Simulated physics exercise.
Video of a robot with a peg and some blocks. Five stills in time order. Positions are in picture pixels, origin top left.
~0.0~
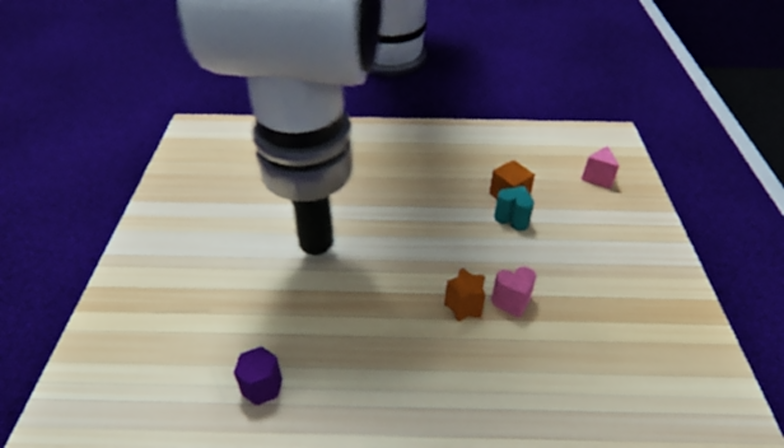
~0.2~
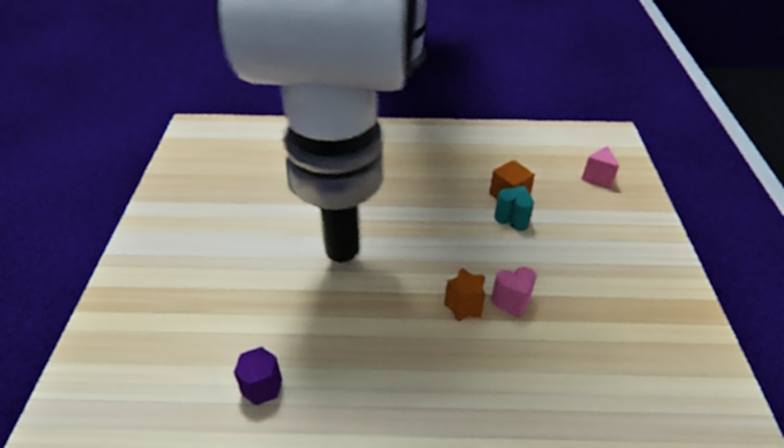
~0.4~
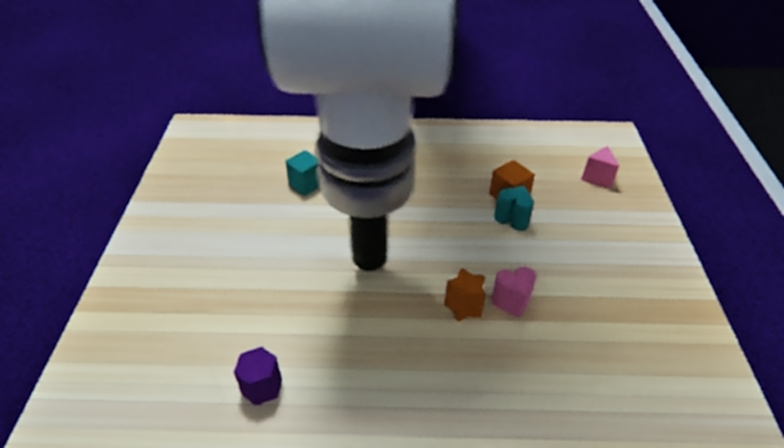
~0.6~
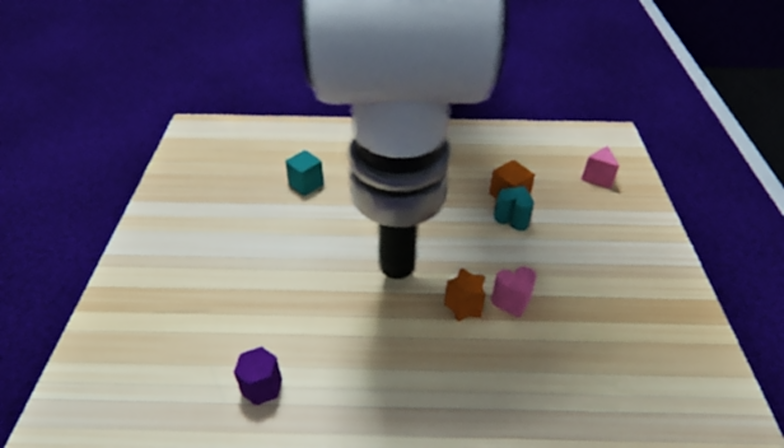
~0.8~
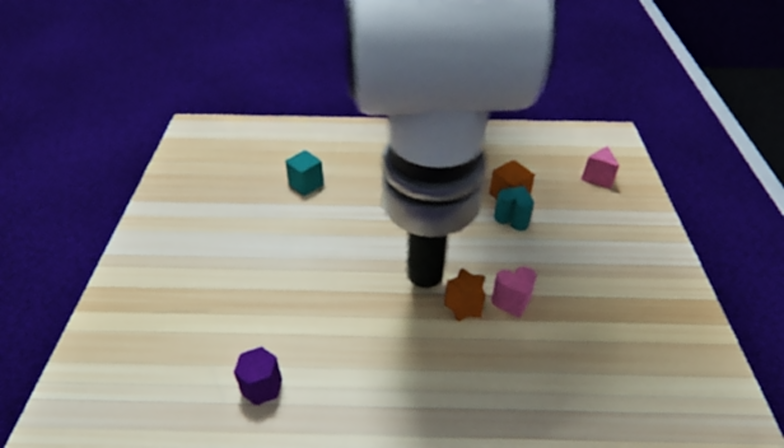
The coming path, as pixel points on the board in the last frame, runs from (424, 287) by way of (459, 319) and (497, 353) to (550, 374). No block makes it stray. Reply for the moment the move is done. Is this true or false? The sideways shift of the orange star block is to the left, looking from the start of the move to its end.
That claim is true.
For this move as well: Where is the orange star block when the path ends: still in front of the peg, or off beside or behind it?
Fallen away.
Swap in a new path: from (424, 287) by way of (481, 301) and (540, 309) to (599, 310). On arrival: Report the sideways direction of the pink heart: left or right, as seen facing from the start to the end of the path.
Shifted left.
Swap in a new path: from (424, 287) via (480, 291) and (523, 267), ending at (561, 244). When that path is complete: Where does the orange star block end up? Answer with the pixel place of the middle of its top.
I'd say the orange star block ends with its top centre at (500, 293).
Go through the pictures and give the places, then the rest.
Lower end of the peg (317, 243), tops of blocks, orange star block (468, 283), pink heart (518, 278), in the first picture.
Peg (343, 250), blocks as before, in the second picture.
Peg (370, 258), blocks as before, in the third picture.
Peg (397, 266), blocks as before, in the fourth picture.
Peg (425, 275), orange star block (468, 283), pink heart (518, 278), in the fifth picture.
The first path, step by step. One third of the way, peg (461, 307); orange star block (501, 298), turned 45° anticlockwise; pink heart (524, 279).
Two thirds of the way, peg (502, 342); orange star block (537, 311), turned 120° anticlockwise; pink heart (528, 280), turned 20° anticlockwise.
At the end, peg (555, 362); orange star block (553, 319), turned 195° anticlockwise; pink heart (528, 280), turned 20° anticlockwise.
